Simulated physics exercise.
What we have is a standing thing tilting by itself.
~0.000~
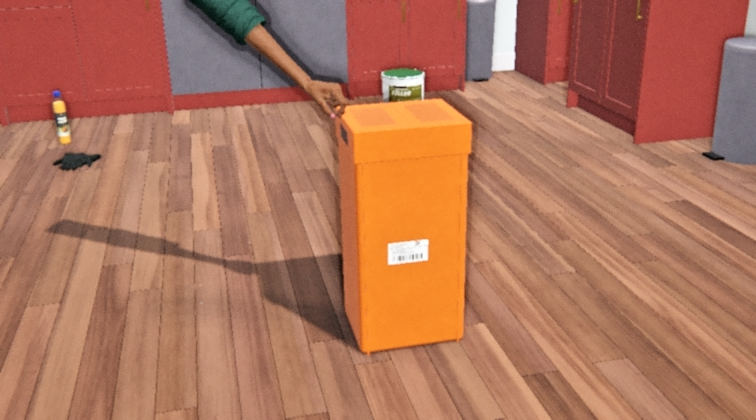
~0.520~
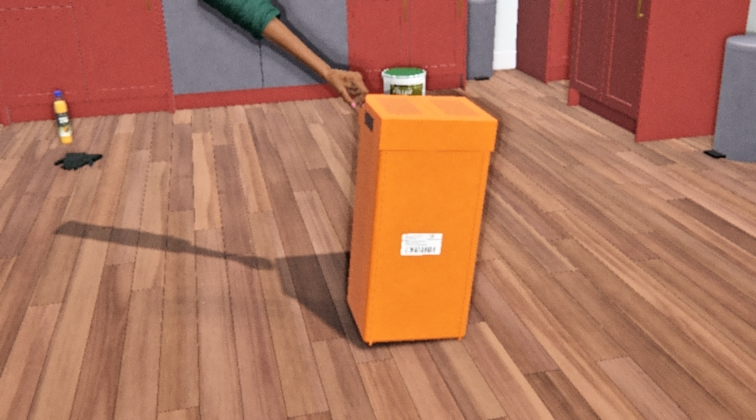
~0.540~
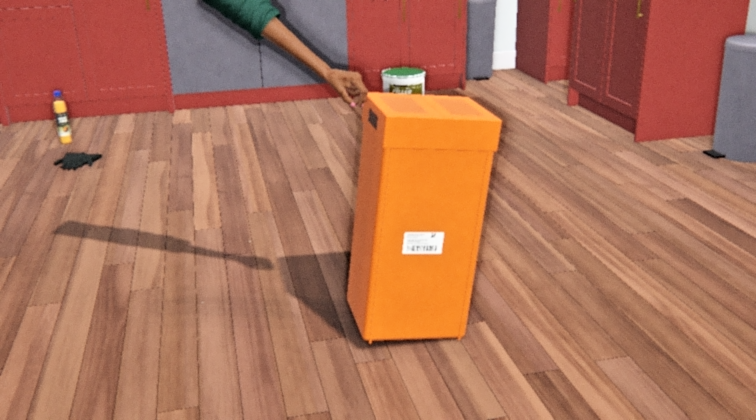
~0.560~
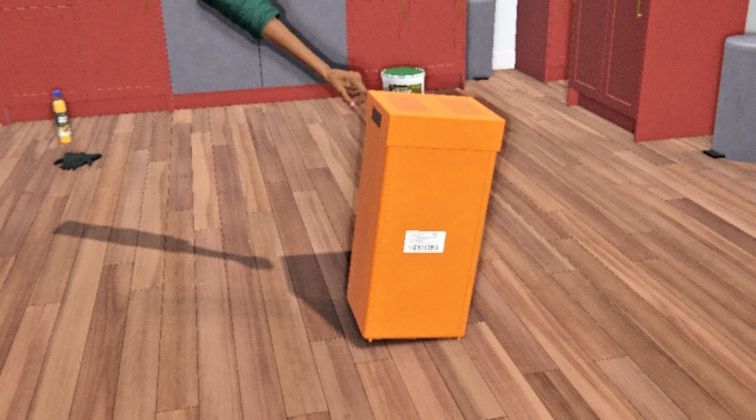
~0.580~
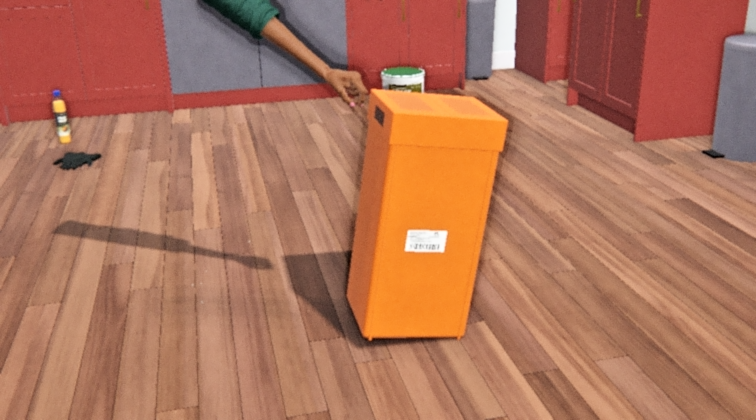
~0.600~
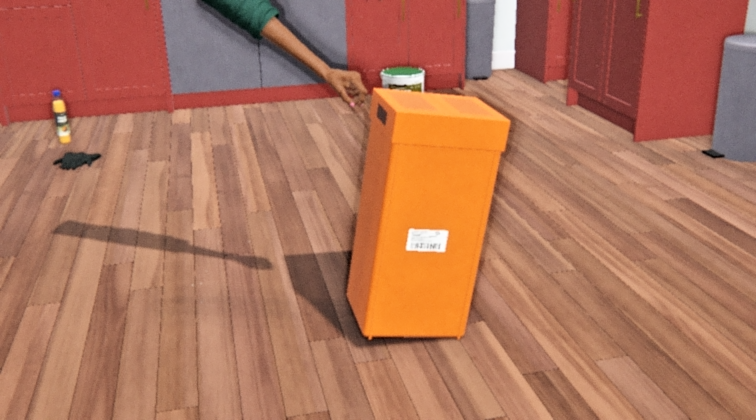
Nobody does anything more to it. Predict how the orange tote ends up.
Upright.
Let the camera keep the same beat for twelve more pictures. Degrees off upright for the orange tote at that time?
By then, 6° from upright.
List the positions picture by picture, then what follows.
In the first frame, orange tote (401, 226) upright.
In the second frame, orange tote (415, 219) 6° off upright.
In the third frame, orange tote (416, 218) 7° off upright.
In the fourth frame, orange tote (418, 217) 8° off upright.
In the fifth frame, orange tote (419, 217) 9° off upright.
In the sixth frame, orange tote (420, 216) 9° off upright.
After 0.86 s, orange tote 5° off upright near (411, 220).
After 0.98 s, orange tote 3° off upright near (396, 223).
After 1.22 s, orange tote upright near (404, 224).
At rest (1.9 s), the orange tote returns to its base, near (401, 225).
